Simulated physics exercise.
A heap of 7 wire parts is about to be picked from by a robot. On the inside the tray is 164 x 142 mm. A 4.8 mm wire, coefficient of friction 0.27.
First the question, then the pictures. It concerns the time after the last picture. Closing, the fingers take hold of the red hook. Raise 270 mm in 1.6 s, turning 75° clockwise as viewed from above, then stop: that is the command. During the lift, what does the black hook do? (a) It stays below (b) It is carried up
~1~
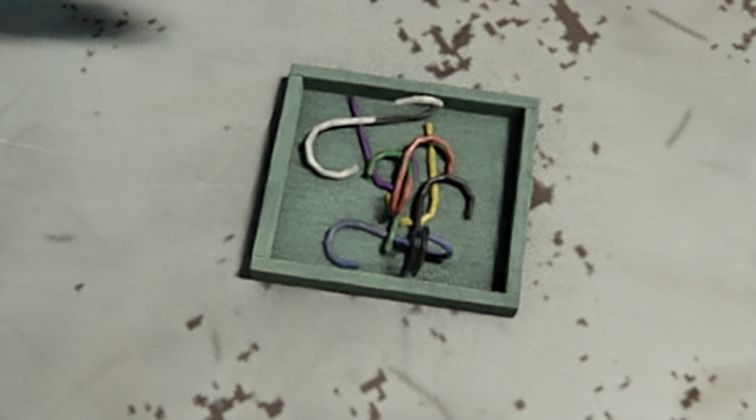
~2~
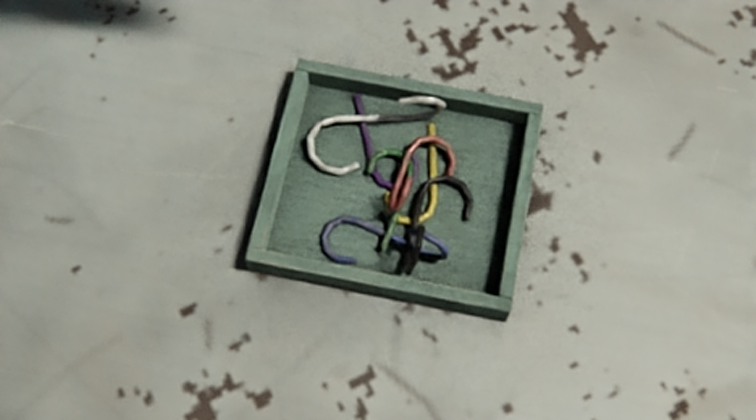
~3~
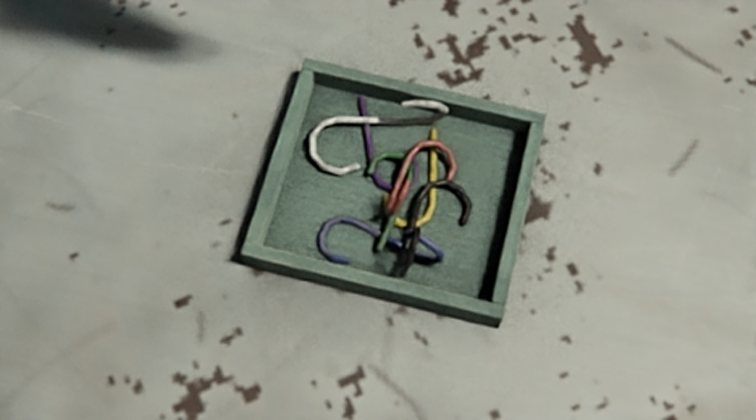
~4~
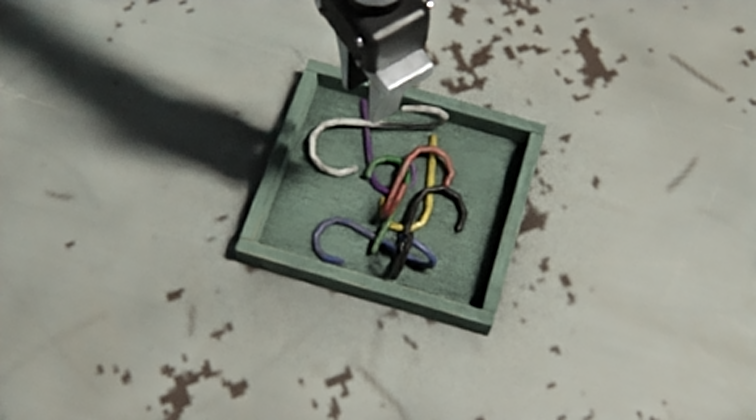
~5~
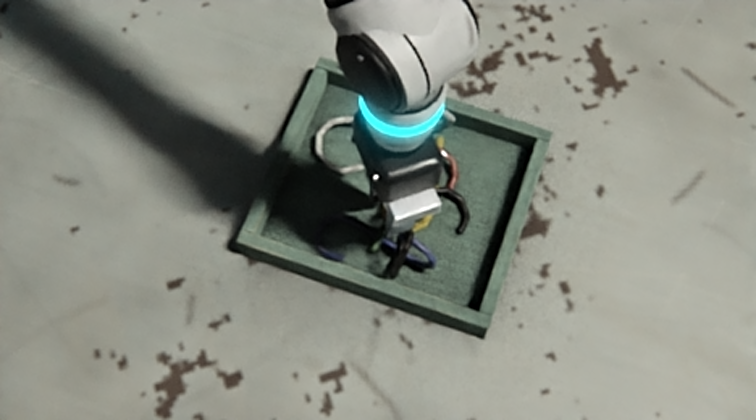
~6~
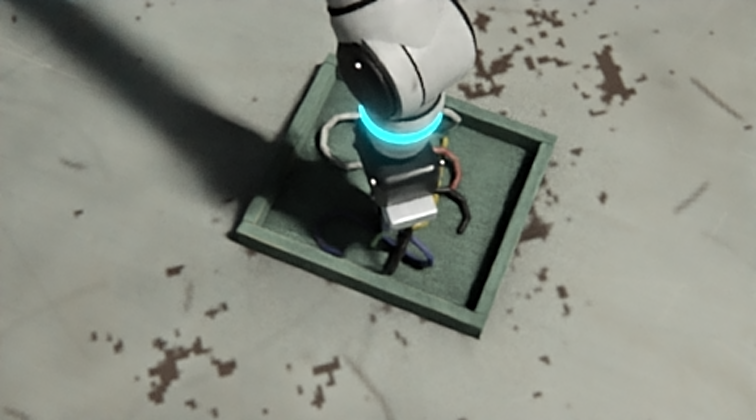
a.
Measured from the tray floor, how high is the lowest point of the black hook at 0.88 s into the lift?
0 mm.
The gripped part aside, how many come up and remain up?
Count: 0.
Then, 0.48 s into the lift, lowest point more than 20 mm over the tray floor, red hook 58 mm.
Then, 0.88 s into the lift, lowest point more than 20 mm over the tray floor, red hook 158 mm.
Then, 1.60 s into the lift, lowest point more than 20 mm over the tray floor, red hook 272 mm.
Finally, hanging red hook 272 mm; the other 6 are down.
